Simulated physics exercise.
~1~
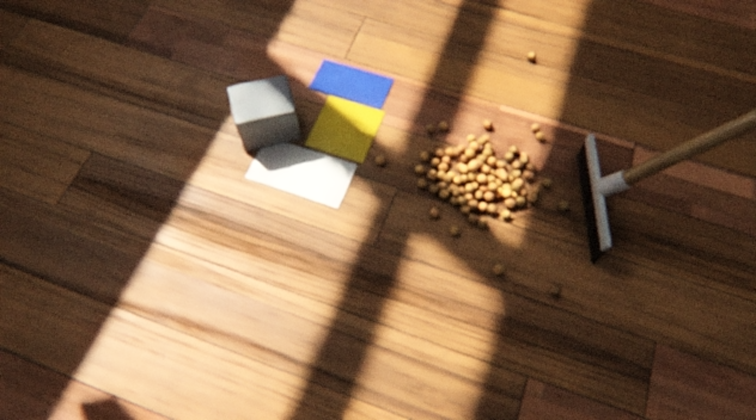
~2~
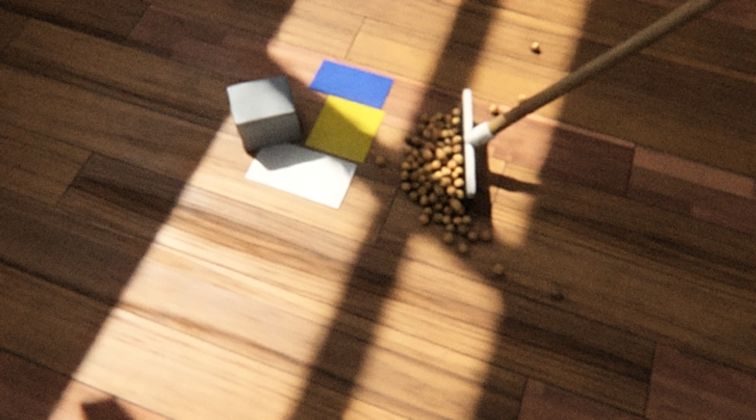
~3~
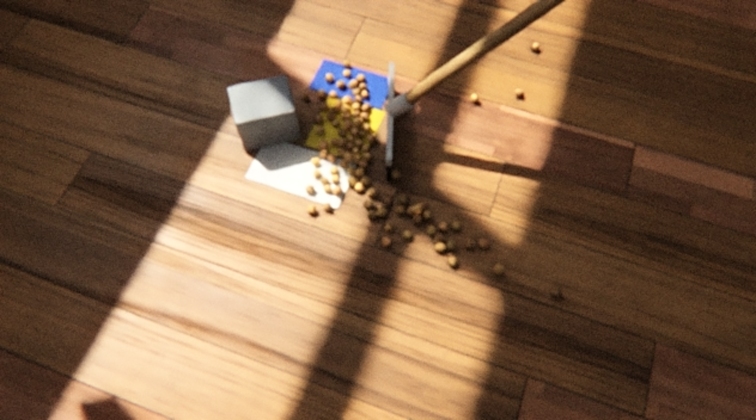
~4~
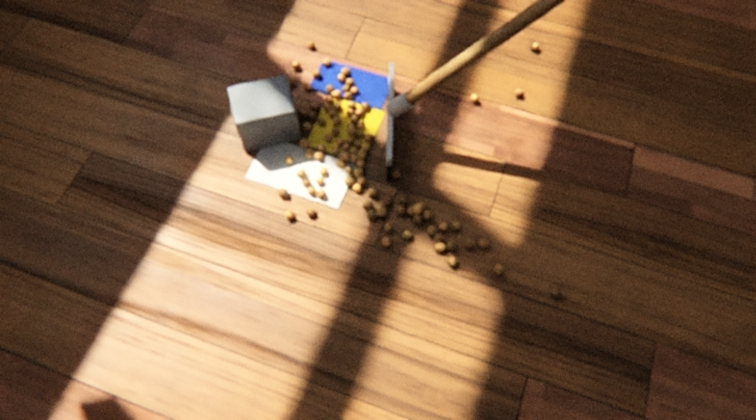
On a sunlit wooden floor, a squeegee on a long handle pushes a pile of small round wooden beads left onto blue, yellow and white mats, then stops; the beads spread around a still grey block, many ending off the mats and others scattered across all three.
